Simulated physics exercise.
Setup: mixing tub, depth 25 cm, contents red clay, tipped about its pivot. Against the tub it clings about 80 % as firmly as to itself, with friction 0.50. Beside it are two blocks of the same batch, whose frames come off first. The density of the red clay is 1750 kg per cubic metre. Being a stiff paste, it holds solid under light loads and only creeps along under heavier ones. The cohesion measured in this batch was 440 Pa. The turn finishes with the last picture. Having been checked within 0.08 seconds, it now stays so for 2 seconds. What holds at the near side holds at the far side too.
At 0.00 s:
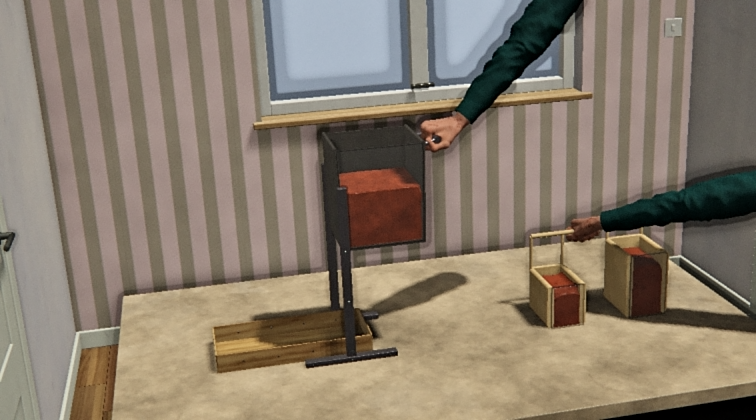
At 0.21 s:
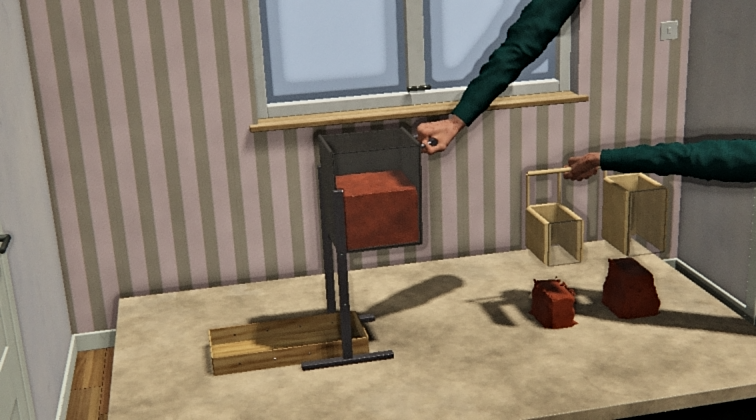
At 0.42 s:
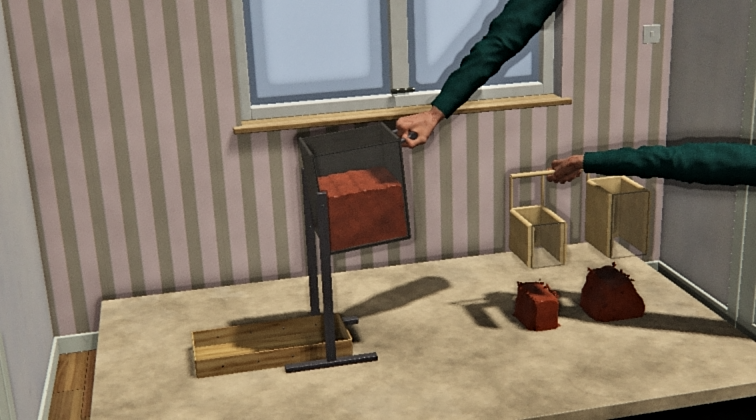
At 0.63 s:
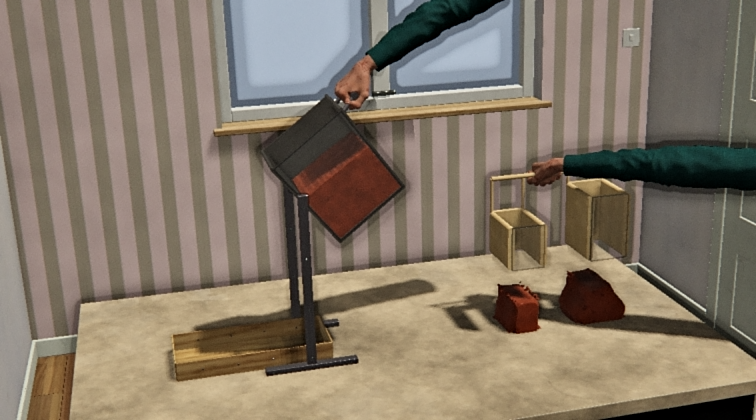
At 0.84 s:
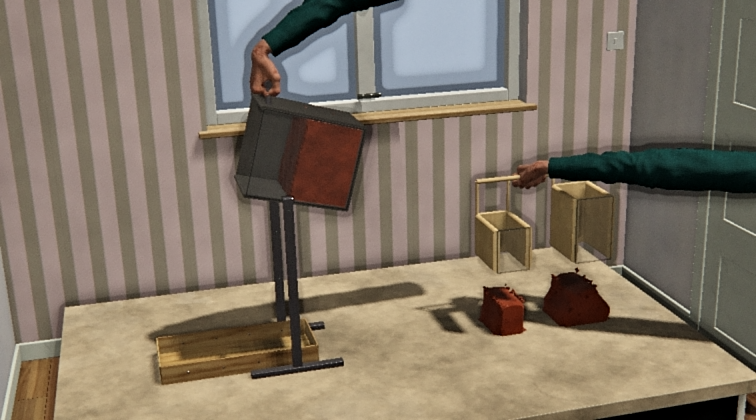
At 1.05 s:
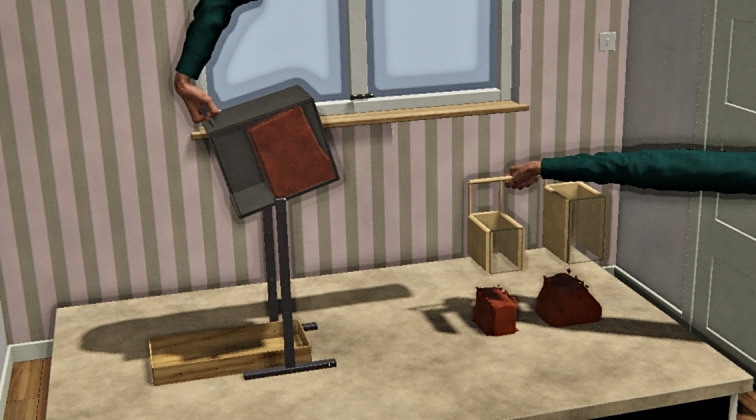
We see one hand lift two open wooden boxes off red clay blocks, the right block slumping lower, while another hand swings a dark tub of red clay leftward on its stand, past upright above a wooden tray.
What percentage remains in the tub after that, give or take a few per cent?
47 %.
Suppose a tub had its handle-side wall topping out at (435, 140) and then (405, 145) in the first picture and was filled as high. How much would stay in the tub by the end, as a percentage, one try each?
The first would keep 45 percent and the second 55 percent.
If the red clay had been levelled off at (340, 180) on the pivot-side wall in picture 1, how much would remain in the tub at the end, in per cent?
40 %.
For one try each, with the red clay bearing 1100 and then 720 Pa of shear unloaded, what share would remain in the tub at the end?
It'd be some 50 percent the first time and some 40 percent the second.
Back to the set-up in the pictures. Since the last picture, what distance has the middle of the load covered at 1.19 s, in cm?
About 7 cm.
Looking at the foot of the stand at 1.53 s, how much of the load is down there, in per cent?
I reckon around 30 % of it.
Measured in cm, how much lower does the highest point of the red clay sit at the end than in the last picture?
14 cm.
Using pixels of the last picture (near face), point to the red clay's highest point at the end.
Somewhere near (299, 163) in the last view.
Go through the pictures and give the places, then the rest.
In the first picture, handle-side rim at (421, 142), tilt 0 degrees; top of the red clay at (361, 191); blocks stand 9.7 cm, 15 cm (left to right).
In the second picture, handle-side rim at (417, 145), tilt 0 degrees; top of the red clay at (358, 194); blocks stand 9.6 cm, 13 cm (left to right).
In the third picture, handle-side rim at (397, 140), tilt 5 degrees; top of the red clay at (396, 185); blocks stand 9.6 cm, 11 cm (left to right).
In the fourth picture, handle-side rim at (340, 111), tilt 37 degrees; top of the red clay at (365, 149); blocks stand 9.6 cm, 11 cm (left to right).
In the fifth picture, handle-side rim at (263, 110), tilt 75 degrees; top of the red clay at (308, 122); blocks stand 9.6 cm, 11 cm (left to right).
In the sixth picture, handle-side rim at (210, 137), tilt 105 degrees; top of the red clay at (301, 108); blocks stand 9.5 cm, 11 cm (left to right).
After 1.19 s, the tub is at 105 degrees and holds 100 %.
After 1.36 s, the tub is at 105 degrees and holds 55 %.
After 1.53 s, the tub is at 105 degrees and holds 49 %.
After 1.70 s, the tub is at 105 degrees and holds 47 %.
After 3.05 s, at the end, the tub is at 105 degrees and holds 47 %.
